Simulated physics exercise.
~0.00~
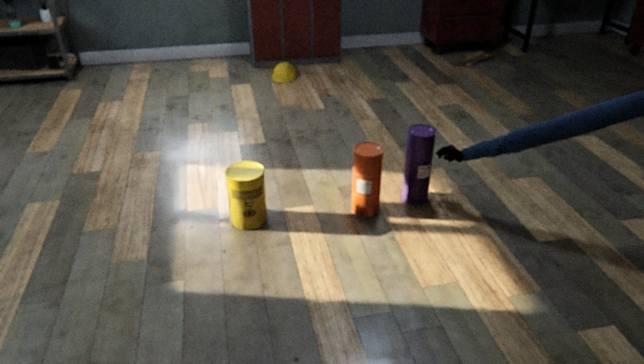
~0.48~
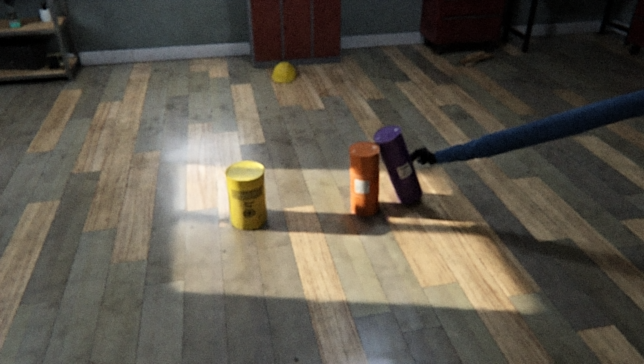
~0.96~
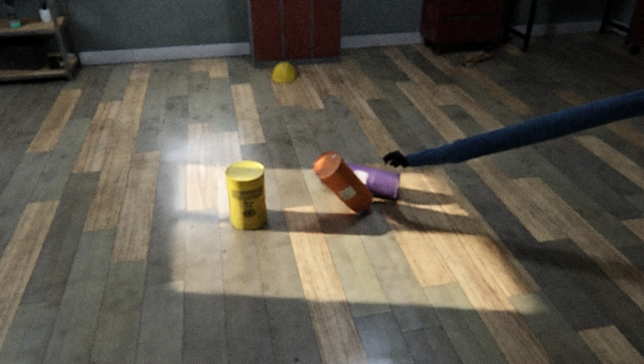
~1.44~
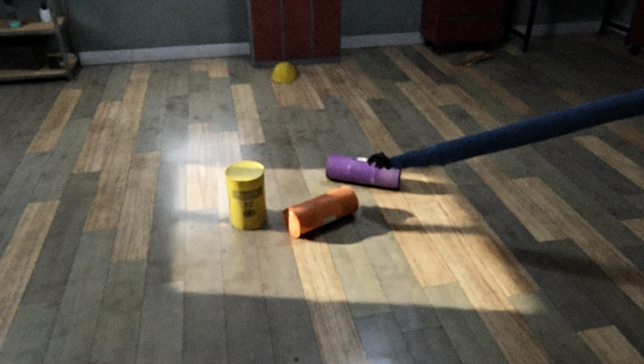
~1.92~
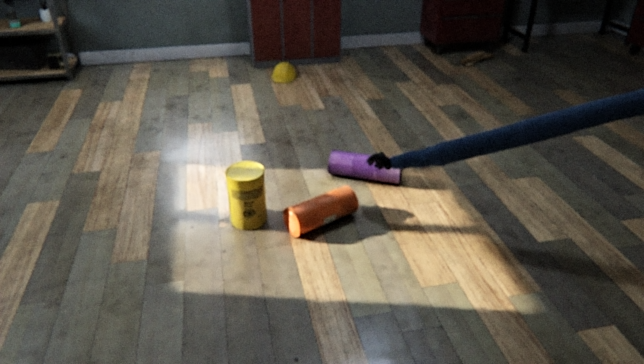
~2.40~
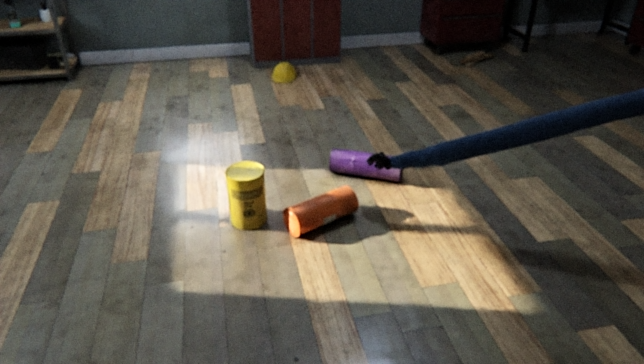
A dark-gloved hand on a long blue-sleeved arm reaches in from the right toward a tall purple canister on a sunlit plank floor, seen from slightly above. An orange canister stands just left of the purple one, with a yellow pail farther left and a small yellow dome back near the wall. The hand pushes the purple canister leftward, and it tilts into the orange canister. Both tip over, the purple dropping behind as the orange topples toward the viewer's left. The two lie on their sides, the hand still beside the purple one, while the yellow pail remains upright.
